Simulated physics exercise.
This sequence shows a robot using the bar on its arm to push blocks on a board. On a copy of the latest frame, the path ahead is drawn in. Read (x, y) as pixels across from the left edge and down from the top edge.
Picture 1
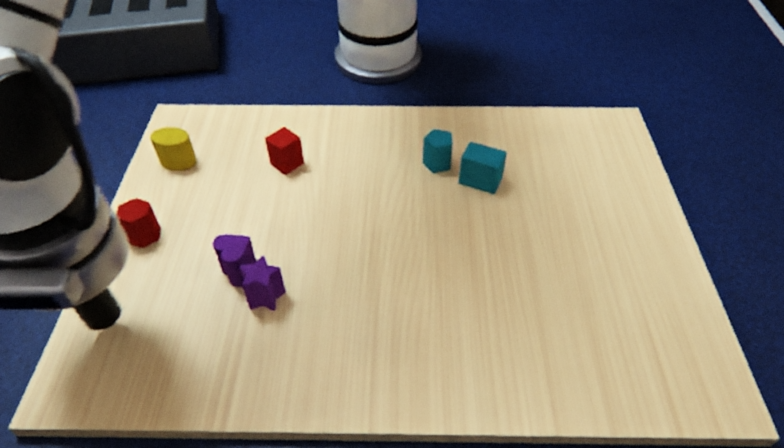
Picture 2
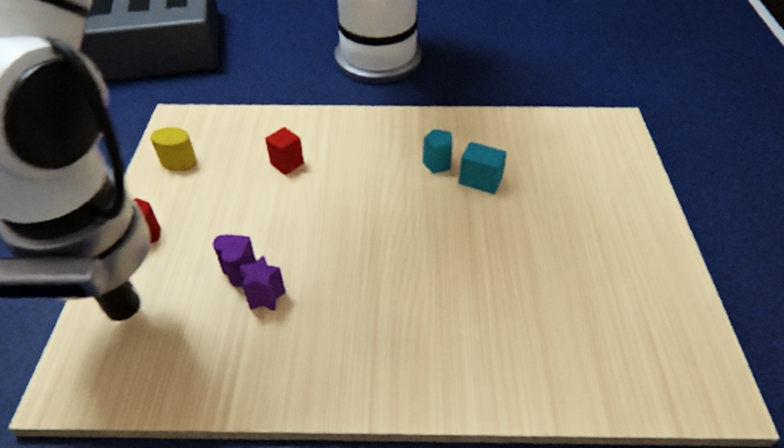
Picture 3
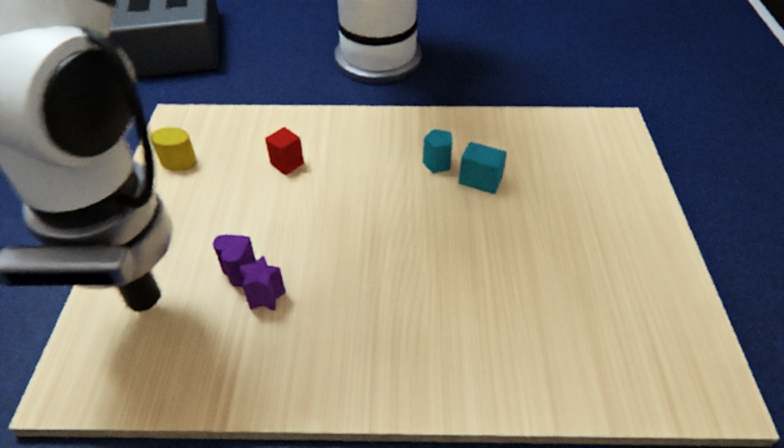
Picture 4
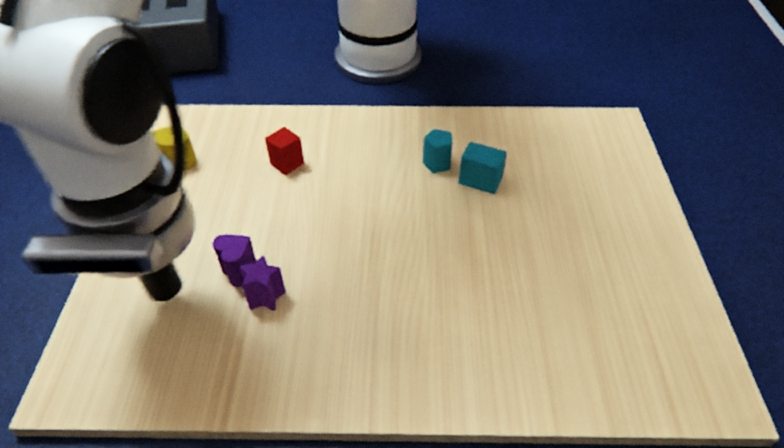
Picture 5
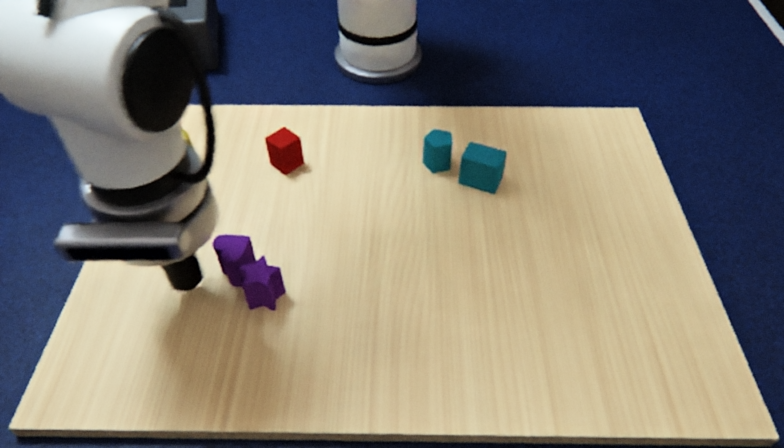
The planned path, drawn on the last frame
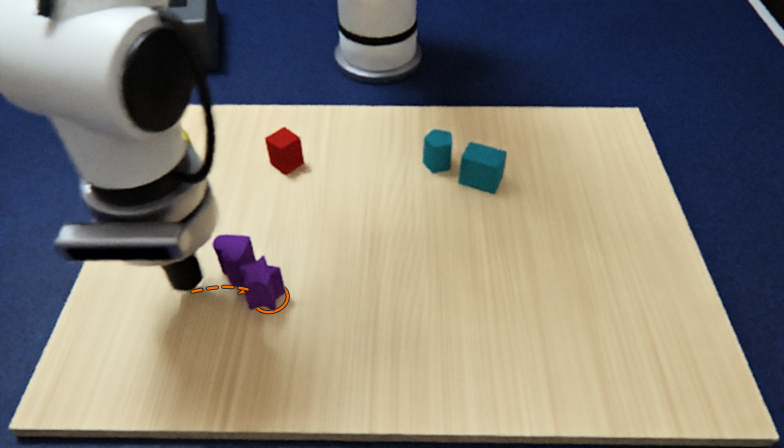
A white robot arm slid its dark-tipped bar steadily rightward and slightly away across the left side of a wooden board, drawing close to two purple blocks, while all the colored blocks stayed still.
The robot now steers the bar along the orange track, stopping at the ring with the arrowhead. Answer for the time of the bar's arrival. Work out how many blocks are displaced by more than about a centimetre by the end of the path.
Put simply, two blocks are moved more than 1 cm.
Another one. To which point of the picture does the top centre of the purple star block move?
If I read the scene right, the answer is (299, 285).
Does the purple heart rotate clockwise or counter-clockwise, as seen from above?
The sense of turning is anti-clockwise.
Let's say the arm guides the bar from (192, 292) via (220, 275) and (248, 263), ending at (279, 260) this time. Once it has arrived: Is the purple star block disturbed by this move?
Once the path is done, it remains where it sat before.
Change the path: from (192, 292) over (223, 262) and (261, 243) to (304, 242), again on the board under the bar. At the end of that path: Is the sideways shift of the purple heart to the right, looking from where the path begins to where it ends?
Yes.
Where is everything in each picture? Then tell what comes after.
Bar's lower end (103, 316); purple heart (231, 246); purple star block (259, 271), in the first picture.
Bar (123, 307); blocks still, in the second picture.
Bar (144, 298); blocks still, in the third picture.
Bar (165, 288); blocks still, in the fourth picture.
Bar (187, 278); purple heart (231, 246); purple star block (259, 271), in the fifth picture.
Drawn move, from (192, 292) by way of (220, 287) and (247, 289) to (271, 298).
What follows on the original path. Halfway along, bar (231, 274); purple heart (244, 241), turned 30° anticlockwise; purple star block (262, 272).
At the end, bar (267, 285); purple heart (249, 241), turned 45° anticlockwise; purple star block (299, 285).
